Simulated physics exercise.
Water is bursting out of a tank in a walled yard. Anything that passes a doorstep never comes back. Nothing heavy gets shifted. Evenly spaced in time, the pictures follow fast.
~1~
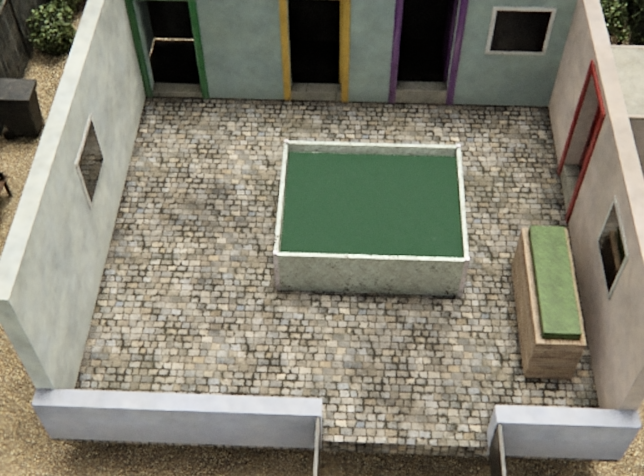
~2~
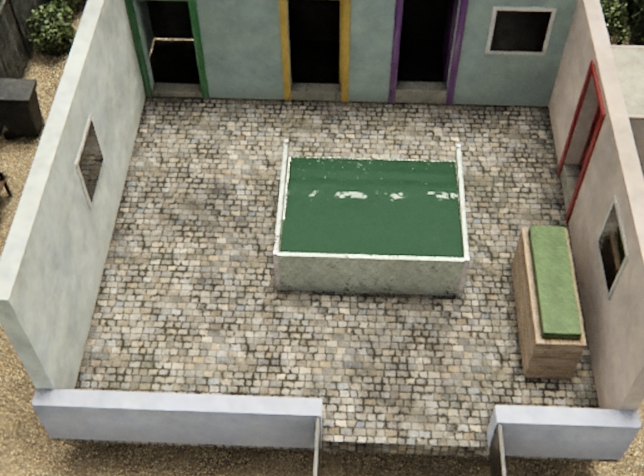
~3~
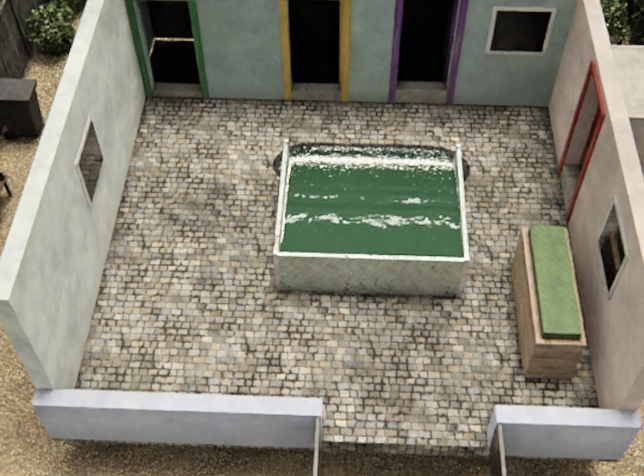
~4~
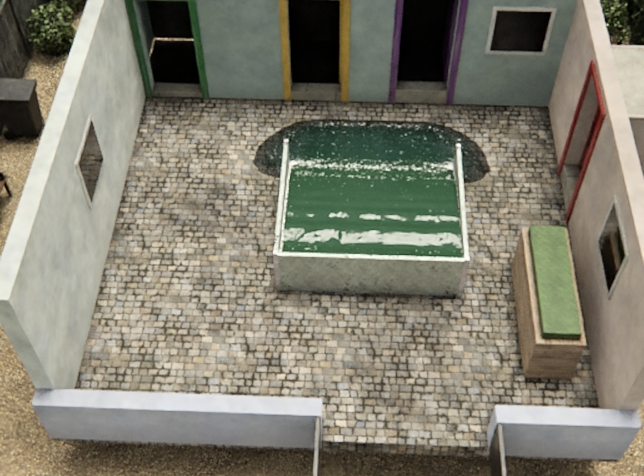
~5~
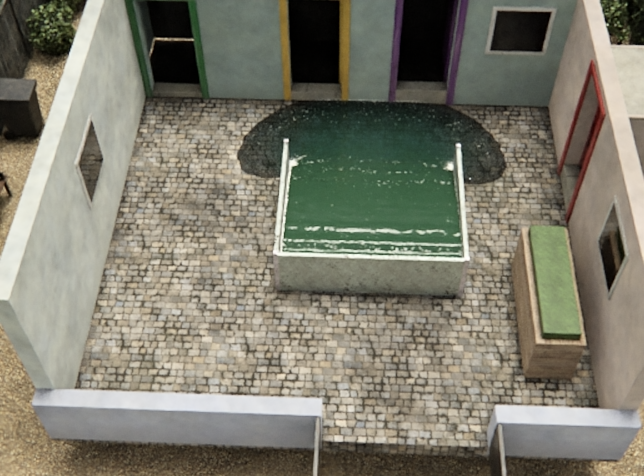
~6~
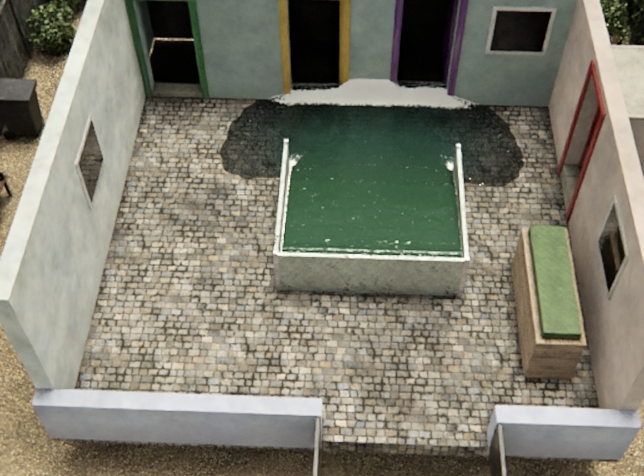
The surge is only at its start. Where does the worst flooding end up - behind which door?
Behind the yellow door.
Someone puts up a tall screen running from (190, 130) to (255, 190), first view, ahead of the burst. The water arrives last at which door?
Last: The red one.
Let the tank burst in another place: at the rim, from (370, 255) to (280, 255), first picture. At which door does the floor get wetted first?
First comes the green door.
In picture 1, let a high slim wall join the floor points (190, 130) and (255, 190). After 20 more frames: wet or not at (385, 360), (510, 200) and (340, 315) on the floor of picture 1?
Going through them in order, I get high and dry, inundated and high and dry.
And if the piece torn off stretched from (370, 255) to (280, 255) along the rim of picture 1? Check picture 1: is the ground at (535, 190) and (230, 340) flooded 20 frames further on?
Taking the two spots in turn, they are still bare and wetted.
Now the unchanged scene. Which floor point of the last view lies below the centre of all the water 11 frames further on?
My pick is pixel (368, 163).
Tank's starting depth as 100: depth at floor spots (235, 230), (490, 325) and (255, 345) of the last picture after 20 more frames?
Around 0, 2 and 0 %.
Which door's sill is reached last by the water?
My pick is the red one.
A moment on, water covers 25 % of the floor; yellow door a lot in, purple door some in, green door wet at the sill, nothing in, red door not reached.
Next, water covers 30 % of the floor; yellow door a lot in, purple door a lot in, green door wet at the sill, nothing in, red door wet at the sill, nothing in.
Then, water covers 55 % of the floor; yellow door a lot in, purple door a lot in, green door some in, red door wet at the sill, nothing in.
Later, water covers 90 % of the floor; yellow door a lot in, purple door a lot in, green door a lot in, red door wet at the sill, nothing in.
In the end, water covers 95 % of the floor; yellow door a lot in, purple door a lot in, green door a lot in, red door wet at the sill, nothing in; the yellow door has let in the most.
